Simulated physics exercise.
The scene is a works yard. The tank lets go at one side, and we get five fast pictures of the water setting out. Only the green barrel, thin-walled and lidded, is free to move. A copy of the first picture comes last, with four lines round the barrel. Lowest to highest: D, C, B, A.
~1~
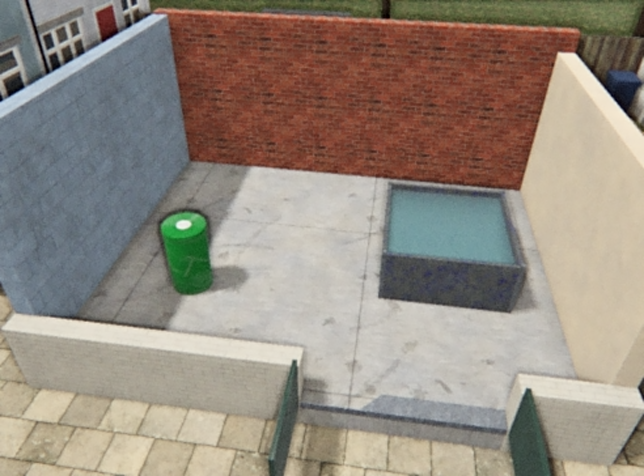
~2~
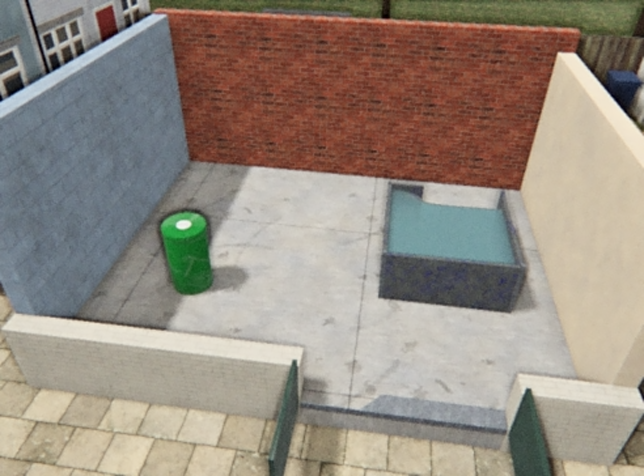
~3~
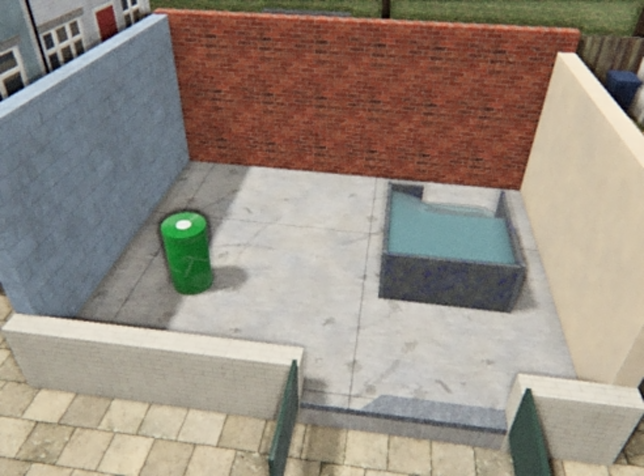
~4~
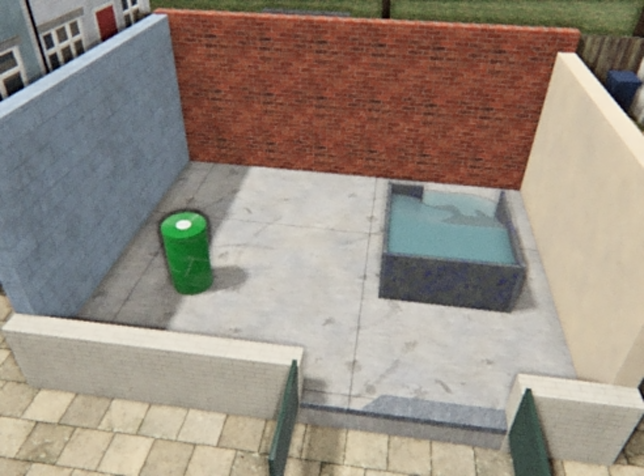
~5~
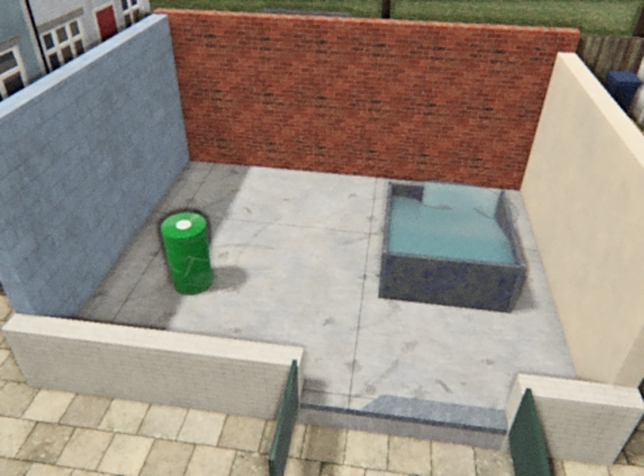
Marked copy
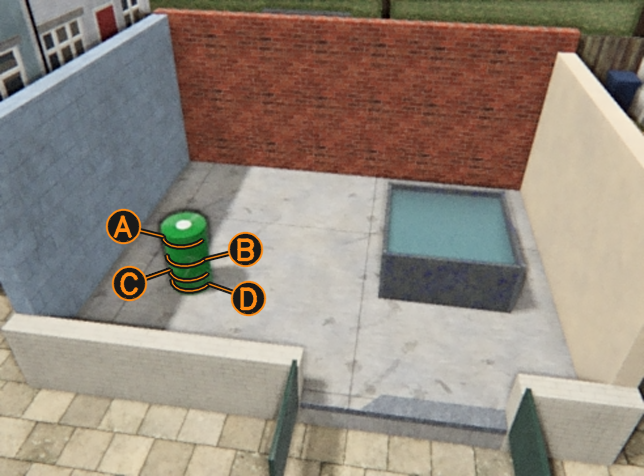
In the video, a green barrel stands still in a walled yard beside a dark-sided tank full of water. The water surface drops slightly and shifts unevenly as a pale patch shows at the tank's far side.
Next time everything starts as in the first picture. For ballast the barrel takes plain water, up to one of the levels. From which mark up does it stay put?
Line D.
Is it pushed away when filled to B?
No, not at all.
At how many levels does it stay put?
All of them.
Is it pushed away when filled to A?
No, not at all.
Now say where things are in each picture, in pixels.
Lid of the green barrel at (183, 225); tank full, its middle at (448, 225); open gate at (408, 364), in the first frame.
Water covers 2 % of the ground, mostly out of sight from here, in the second frame.
Water covers 4 % of the ground, mostly out of sight from here, in the third frame.
Water covers 6 % of the ground, mostly out of sight from here, in the fourth frame.
Lid of the green barrel at (183, 225); 9 % of the ground wet, in view closest to the barrel at (413, 187), in the fifth frame.
On the marked copy, A at (177, 246); B at (180, 266); C at (183, 280); D at (185, 290); from the bottom up D, C, B, A.
For line A, it does not move.
For line B, it does not move.
For line C, it does not move.
For line D, it does not move.
